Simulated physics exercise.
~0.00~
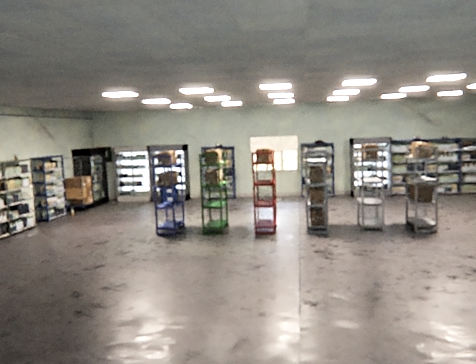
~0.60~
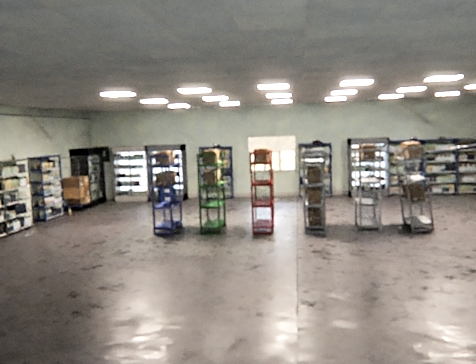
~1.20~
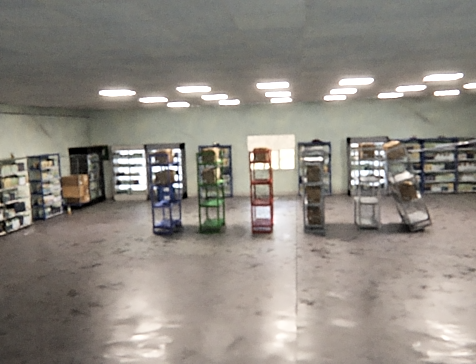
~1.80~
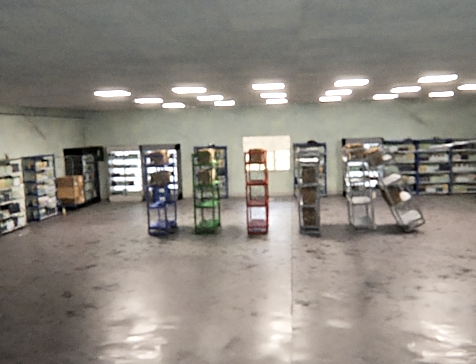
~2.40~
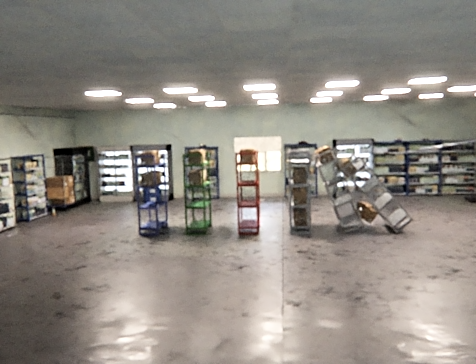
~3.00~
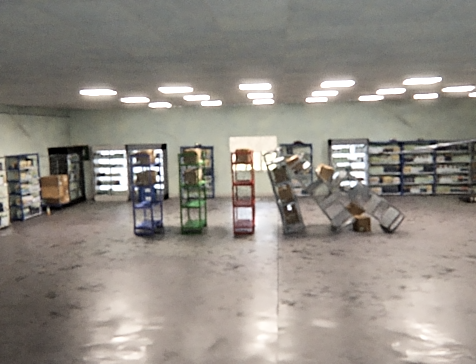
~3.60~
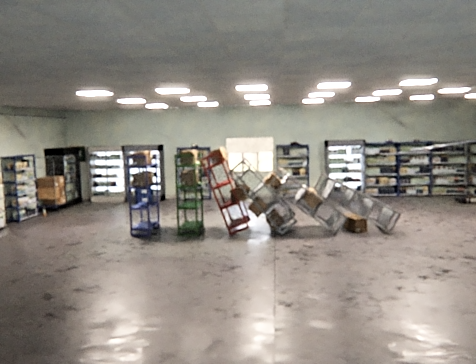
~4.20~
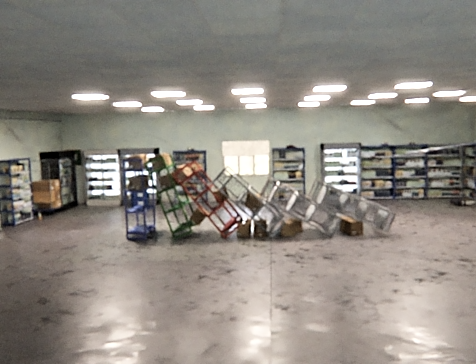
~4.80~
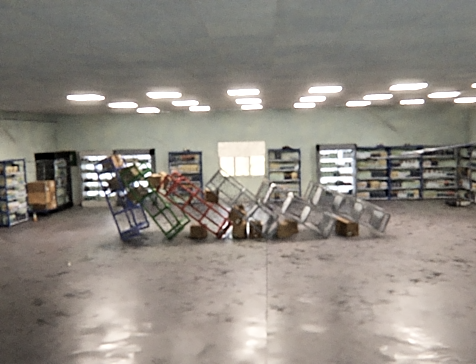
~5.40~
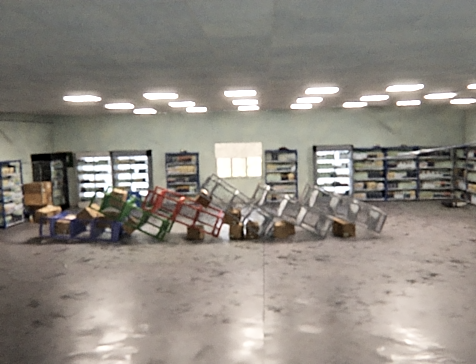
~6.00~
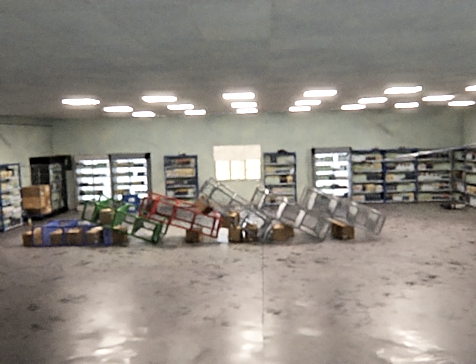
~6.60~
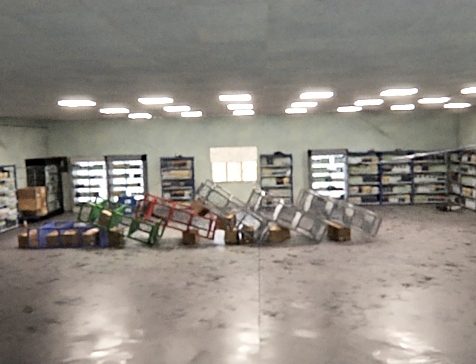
At first, six tall open racks stand in a row across a wide shop floor, with stocked shelves and lit units along the back wall. The grey rack at the right end tilts left and leans into its neighbour. That one tips too, and the fall passes leftward through the third grey rack while boxes drop to the floor. The red rack leans next, then the green, and finally the blue one at the far left goes over. By the end, the blue rack lies flat among spilt boxes, while the others rest steeply slanted in an overlapping line, none left standing.
